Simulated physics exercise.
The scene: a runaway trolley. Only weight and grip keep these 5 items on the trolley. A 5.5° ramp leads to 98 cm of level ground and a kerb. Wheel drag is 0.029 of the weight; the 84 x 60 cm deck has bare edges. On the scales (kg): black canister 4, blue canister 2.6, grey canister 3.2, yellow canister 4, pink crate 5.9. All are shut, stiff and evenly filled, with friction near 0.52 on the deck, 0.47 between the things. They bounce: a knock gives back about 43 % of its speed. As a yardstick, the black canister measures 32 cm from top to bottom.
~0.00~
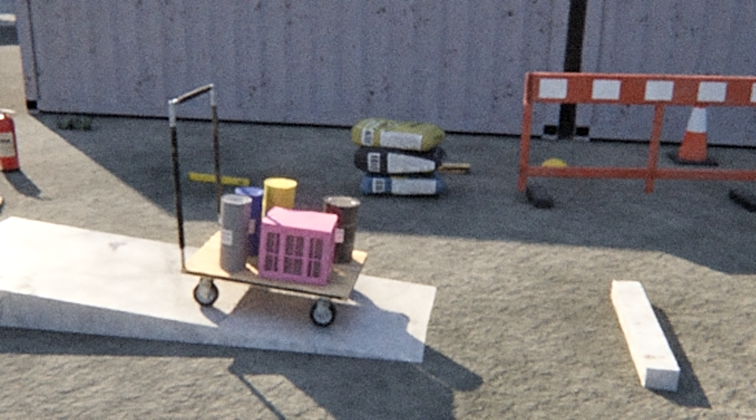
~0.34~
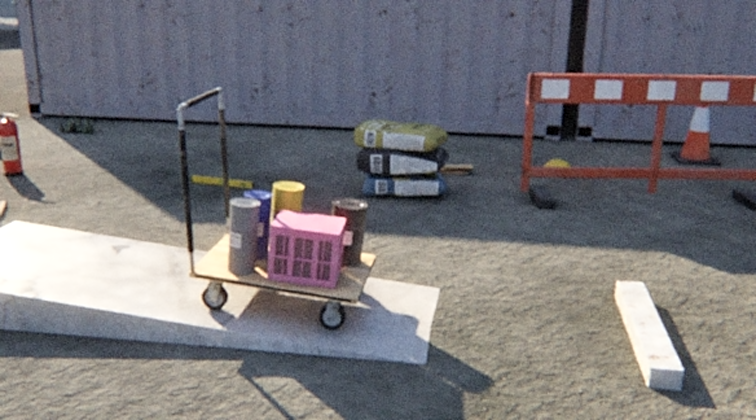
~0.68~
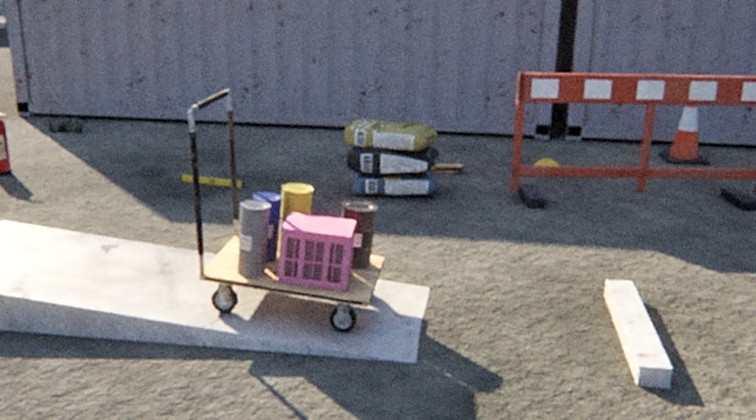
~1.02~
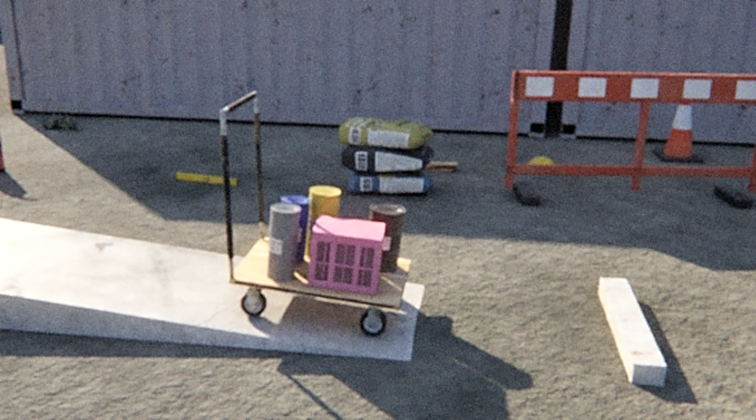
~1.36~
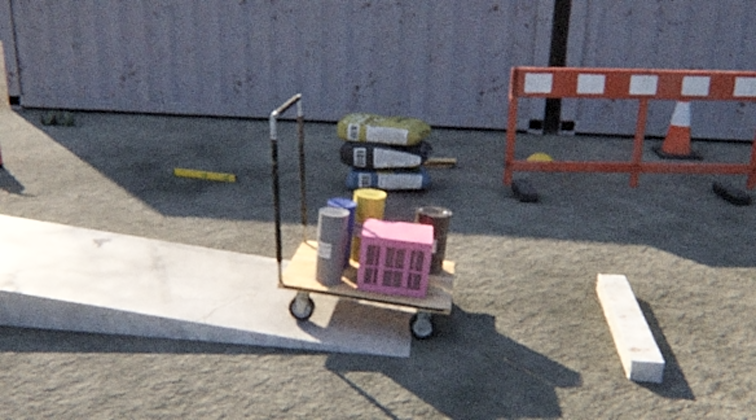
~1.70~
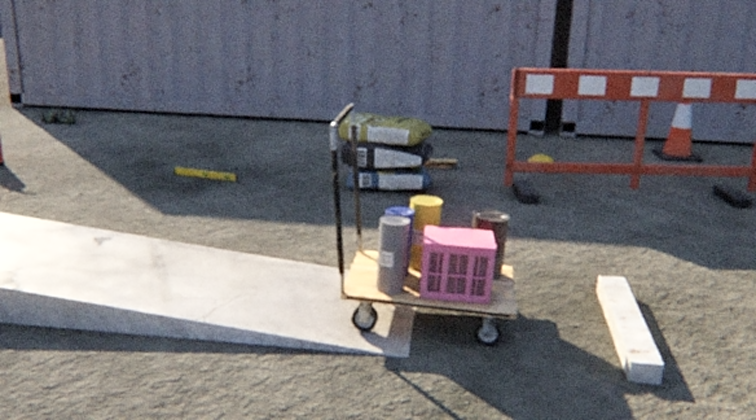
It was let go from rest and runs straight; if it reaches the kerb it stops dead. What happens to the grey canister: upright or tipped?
The grey canister is still upright.
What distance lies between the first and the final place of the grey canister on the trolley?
Some 2 cm.
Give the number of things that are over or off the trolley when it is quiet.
In all, 0.
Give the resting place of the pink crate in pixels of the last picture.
Near (582, 275).
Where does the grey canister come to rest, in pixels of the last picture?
Near (510, 267).
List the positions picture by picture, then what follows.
In the first picture, kerb 140 cm ahead; grey canister (234, 233); black canister (339, 229).
In the second picture, kerb 138 cm ahead; pink crate (307, 249).
In the third picture, kerb 127 cm ahead; black canister (357, 234).
In the fourth picture, kerb 110 cm ahead; yellow canister (322, 223); pink crate (347, 254).
In the fifth picture, kerb 85 cm ahead; black canister (430, 240).
In the sixth picture, kerb 54 cm ahead; grey canister (392, 255); yellow canister (424, 233).
By 2.30 s, trolley at the kerb.
By 2.50 s, trolley at the kerb; grey canister rocked 13° off its seat near (520, 265); blue canister rocked 11° off its seat; yellow canister rocked 8° off its seat.
By 3.20 s, trolley at the kerb; grey canister rocked 7° off its seat near (506, 265); pink crate 5 cm from its spot; black canister 5 cm from its spot.
When it is over (4.3 s), all 5 within 10 cm of the start. End places, in pixels of the last picture, grey canister near (510, 267).
